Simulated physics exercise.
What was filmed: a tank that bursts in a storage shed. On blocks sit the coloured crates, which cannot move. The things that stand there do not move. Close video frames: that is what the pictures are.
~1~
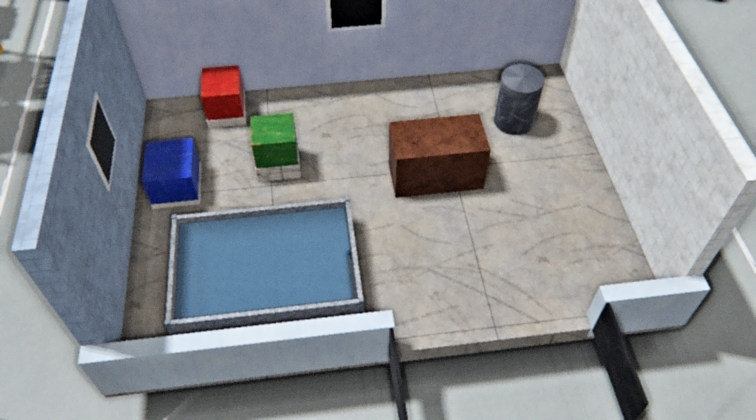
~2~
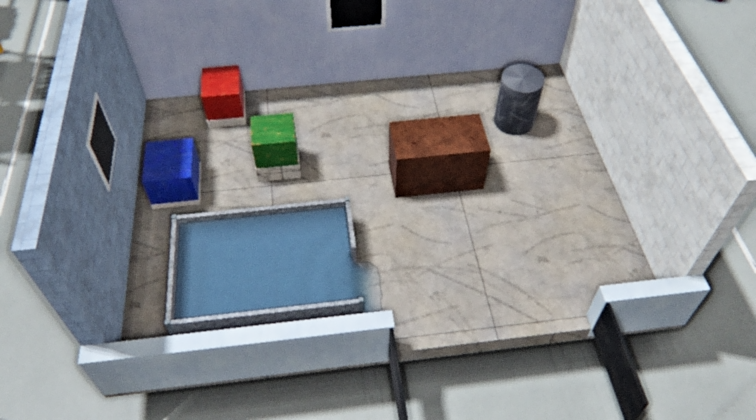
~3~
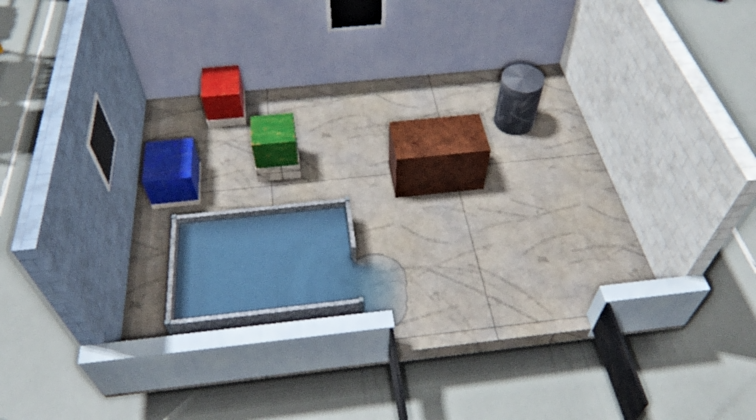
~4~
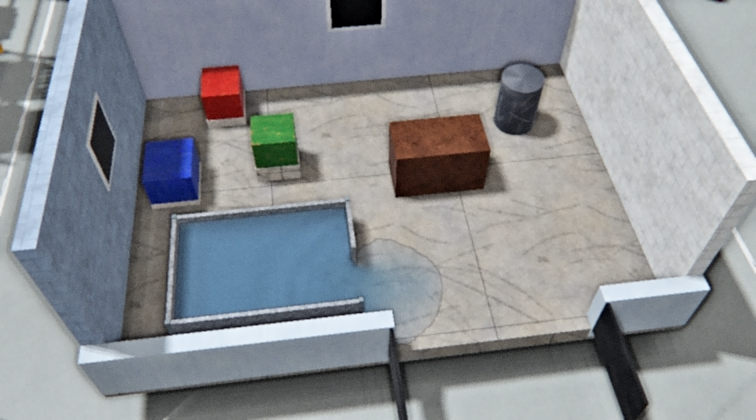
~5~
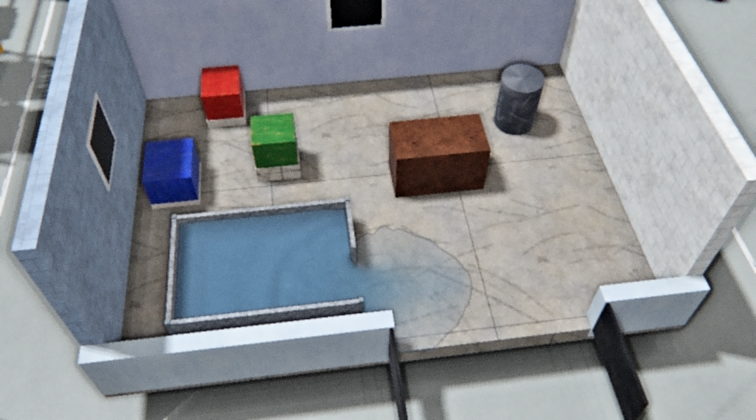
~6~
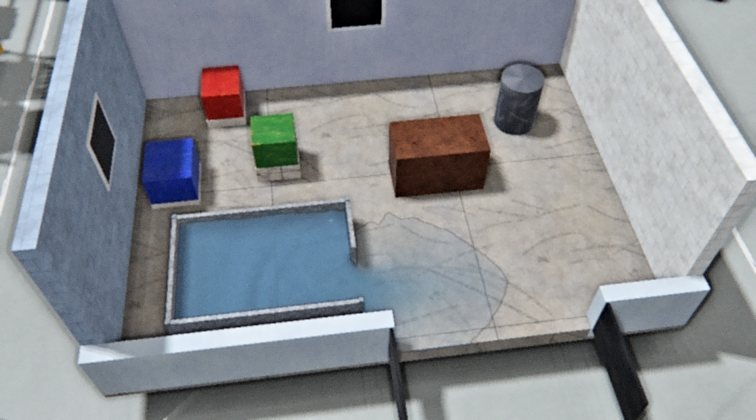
The clip shows a walled room with red, green and blue crates, a brown box, a grey cylinder and a low water tank, whose right side opens as water pours out and spreads rightward across the floor.
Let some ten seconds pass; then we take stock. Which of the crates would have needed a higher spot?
Blue crate: No, it stays dry. Red crate: No, it stays dry. Green crate: No, it stays dry.
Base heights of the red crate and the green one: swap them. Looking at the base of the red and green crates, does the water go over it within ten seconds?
In that case the red one is left dry and the green one is left dry.
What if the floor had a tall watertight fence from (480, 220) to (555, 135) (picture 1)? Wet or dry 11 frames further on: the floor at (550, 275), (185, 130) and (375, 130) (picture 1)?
Taking the three spots in order: Soaked, spared, spared.
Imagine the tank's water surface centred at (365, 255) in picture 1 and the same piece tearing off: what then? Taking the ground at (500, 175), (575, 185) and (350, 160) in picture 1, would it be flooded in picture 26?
Results in order - left untouched, swamped, left untouched.
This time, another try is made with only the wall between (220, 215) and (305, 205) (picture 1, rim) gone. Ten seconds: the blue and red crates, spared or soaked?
The blue crate is reached; the red crate is reached.
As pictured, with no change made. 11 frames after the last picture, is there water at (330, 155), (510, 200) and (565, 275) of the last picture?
Status by point, in sequence: Unwetted; waterlogged; waterlogged.
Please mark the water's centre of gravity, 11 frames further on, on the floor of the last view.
I'd point to (322, 275).
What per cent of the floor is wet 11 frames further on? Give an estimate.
About 30 per cent.
A moment on, water covers 20 % of the floor; the blue crate not reached, the red crate not reached, the green crate not reached.
Next, water covers 30 % of the floor; the blue crate not reached, the red crate not reached, the green crate not reached.
Then, water covers 35 % of the floor; the blue crate not reached, the red crate not reached, the green crate not reached.
Later, water covers 40 % of the floor; the blue crate not reached, the red crate not reached, the green crate not reached.
In the end, water covers 65 % of the floor; the blue crate stayed above the water, the red crate stayed above the water, the green crate stayed above the water.
